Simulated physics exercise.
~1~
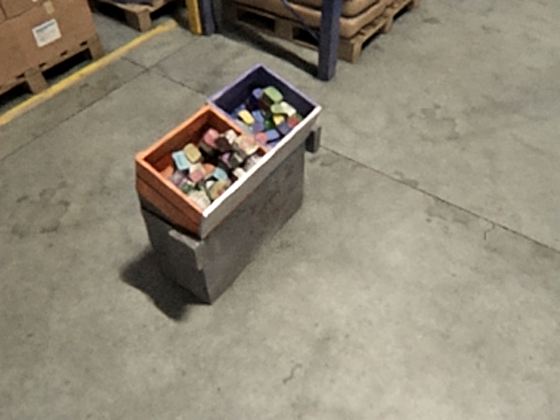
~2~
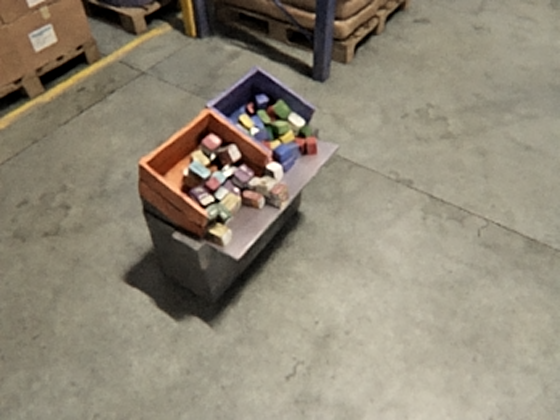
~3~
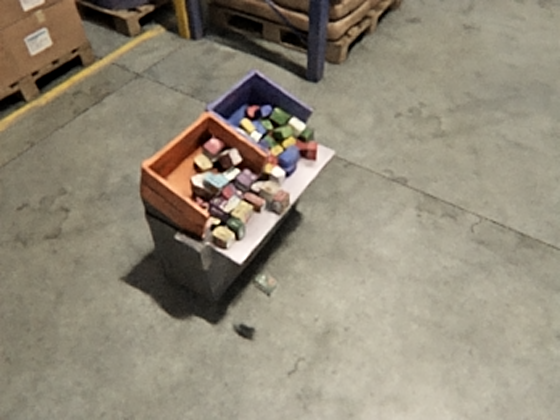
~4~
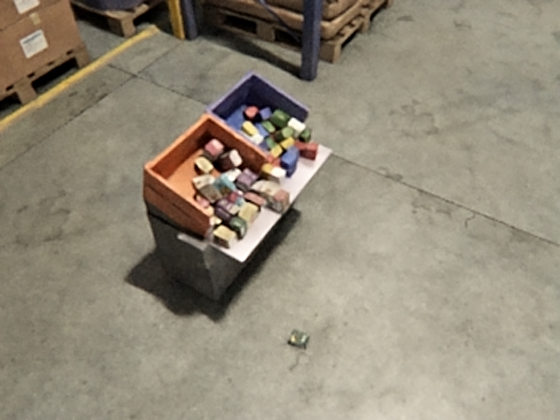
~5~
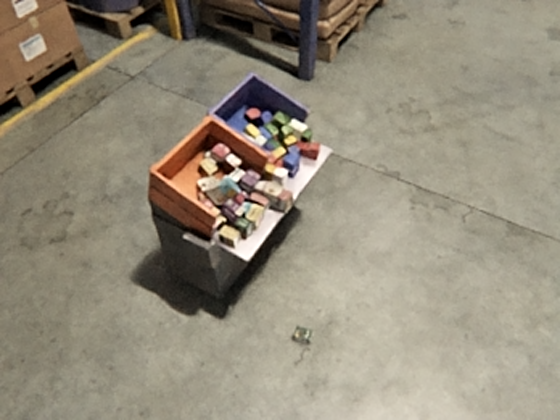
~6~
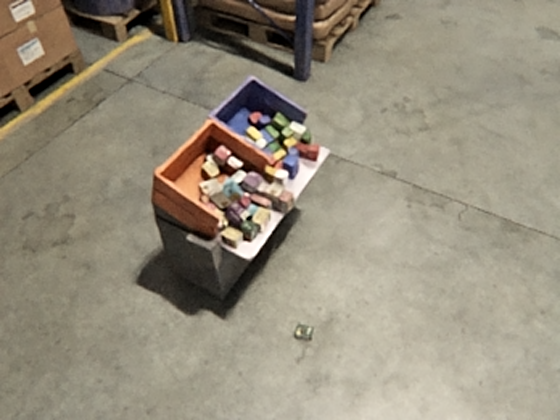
Two open bins, one orange and one blue, sat on a grey stand as the flap across their fronts swung down and blocks slid onto it; one small carton dropped to the floor, while the rest stayed piled up.
